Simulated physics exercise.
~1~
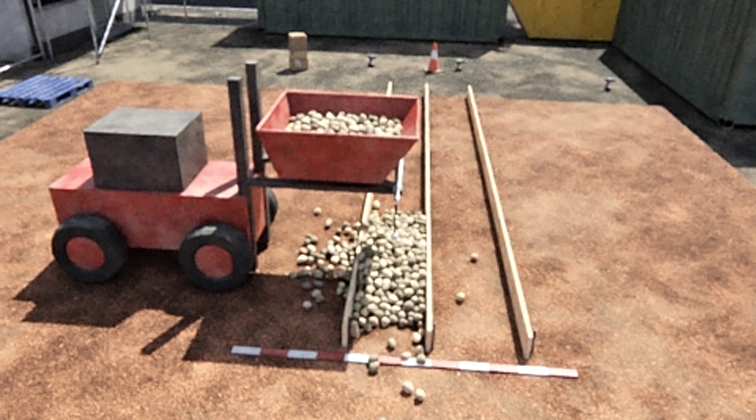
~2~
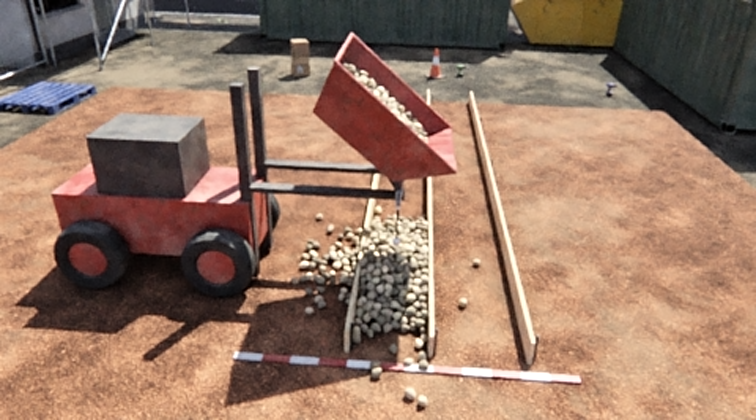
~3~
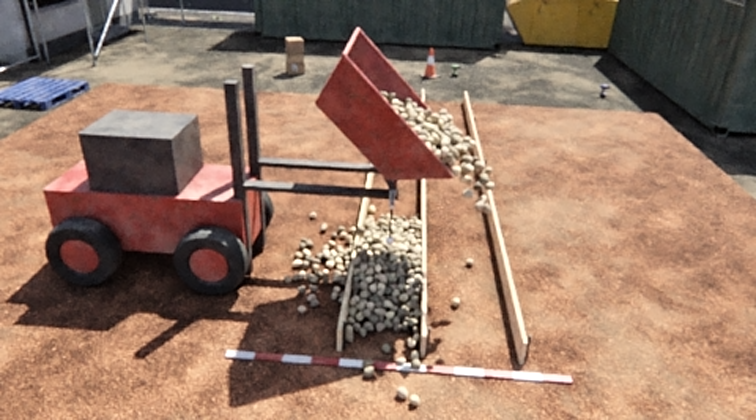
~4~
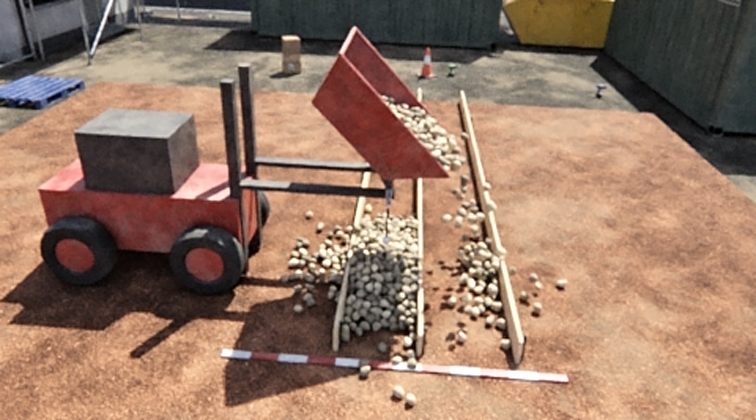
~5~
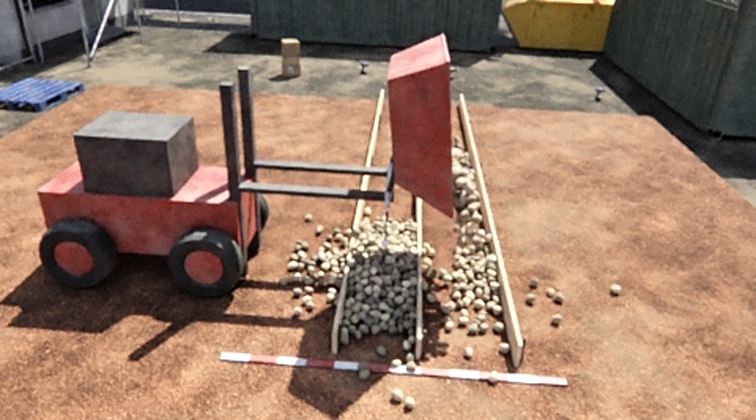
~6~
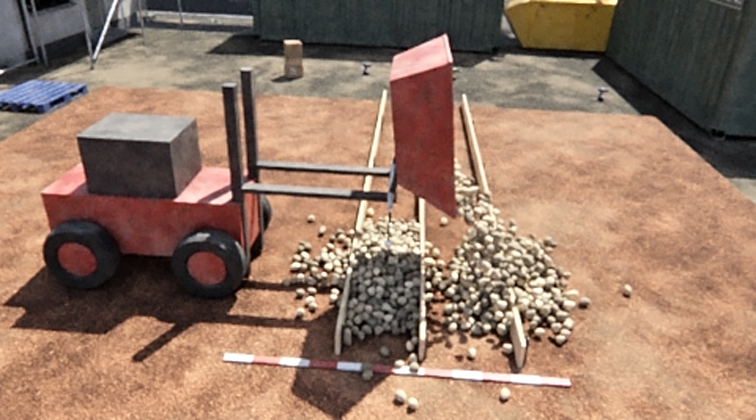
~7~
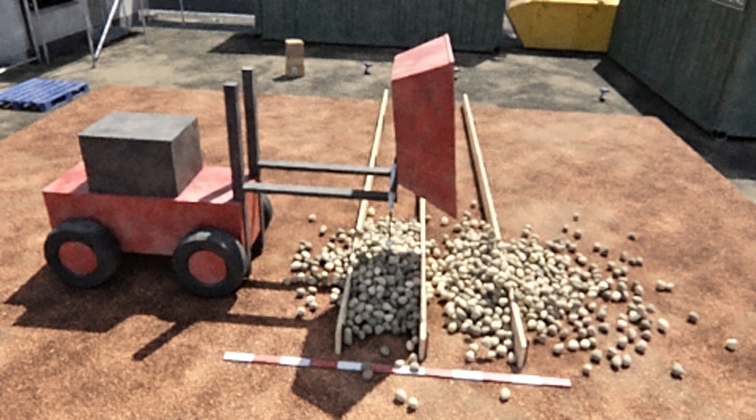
On a building site, a red truck's skip tips stones beyond an earlier pile, spilling past the last board.
